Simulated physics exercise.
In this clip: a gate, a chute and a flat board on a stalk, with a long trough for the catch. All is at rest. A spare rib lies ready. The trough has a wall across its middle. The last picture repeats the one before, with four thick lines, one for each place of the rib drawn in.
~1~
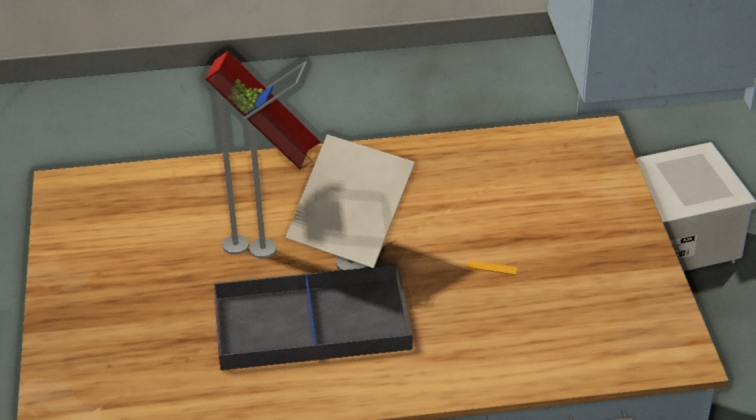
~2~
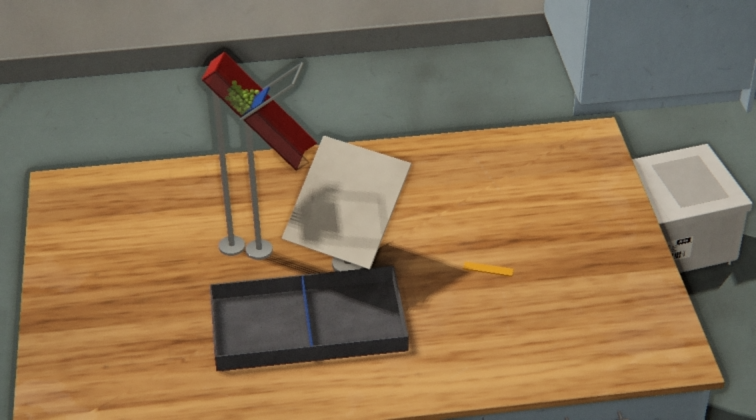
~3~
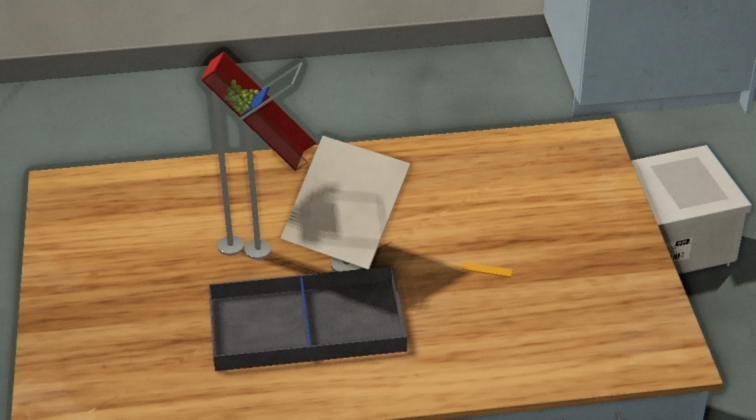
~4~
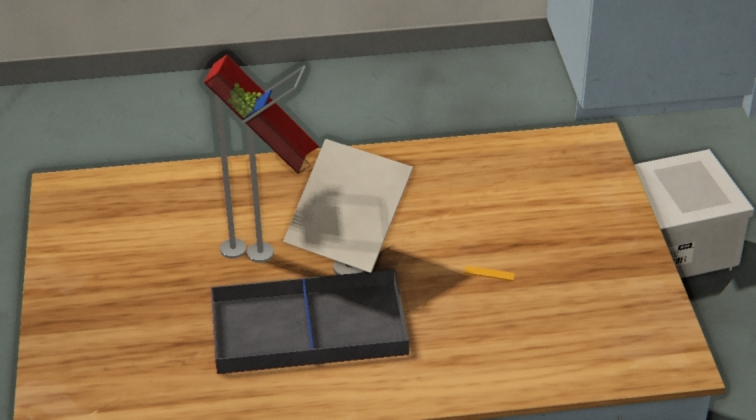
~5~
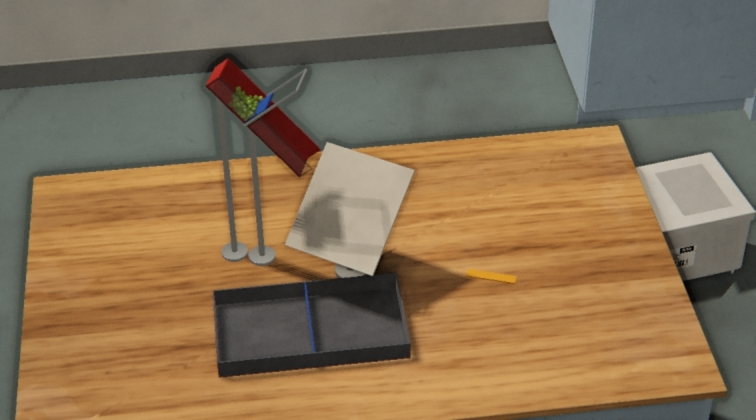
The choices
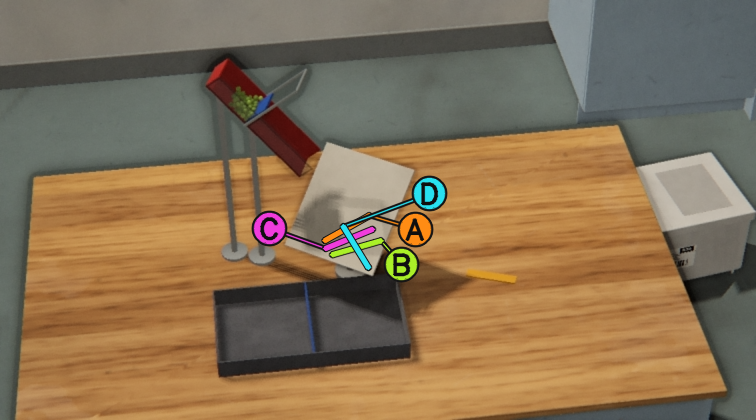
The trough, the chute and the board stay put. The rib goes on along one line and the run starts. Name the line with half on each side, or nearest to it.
The best line is B.
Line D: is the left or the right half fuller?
The right half.
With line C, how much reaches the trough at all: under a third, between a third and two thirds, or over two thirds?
Line C gives over two thirds.
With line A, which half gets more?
More lands on the left.
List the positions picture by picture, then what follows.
Load behind the gate at (244, 99), dried peas; lip of the chute at (304, 160), sloping steeply, in the first frame.
Middle of the board at (346, 201), tilted fairly steeply; middle of its low edge at (325, 254); of its high edge at (367, 149), in the second frame.
Front corners of the trough at (214, 356) and (406, 337); front end of its middle wall at (311, 346); gate still shut at (262, 97), in the third frame.
Middle of the load at (242, 103); lip at (302, 164), in the fourth frame.
Middle of the load at (244, 107); lip at (304, 167), in the fifth frame.
On the marked copy, line A from (369, 215) to (324, 240); line B from (380, 240) to (332, 254); line C from (372, 229) to (325, 248); line D from (343, 226) to (368, 267).
With A, of what is caught, nearly all in the left half, a small part in the right.
With B, of what is caught, about half in the left half, about half in the right.
With C, of what is caught, nearly all in the left half, a small part in the right.
With D, of what is caught, about a quarter in the left half, most in the right.
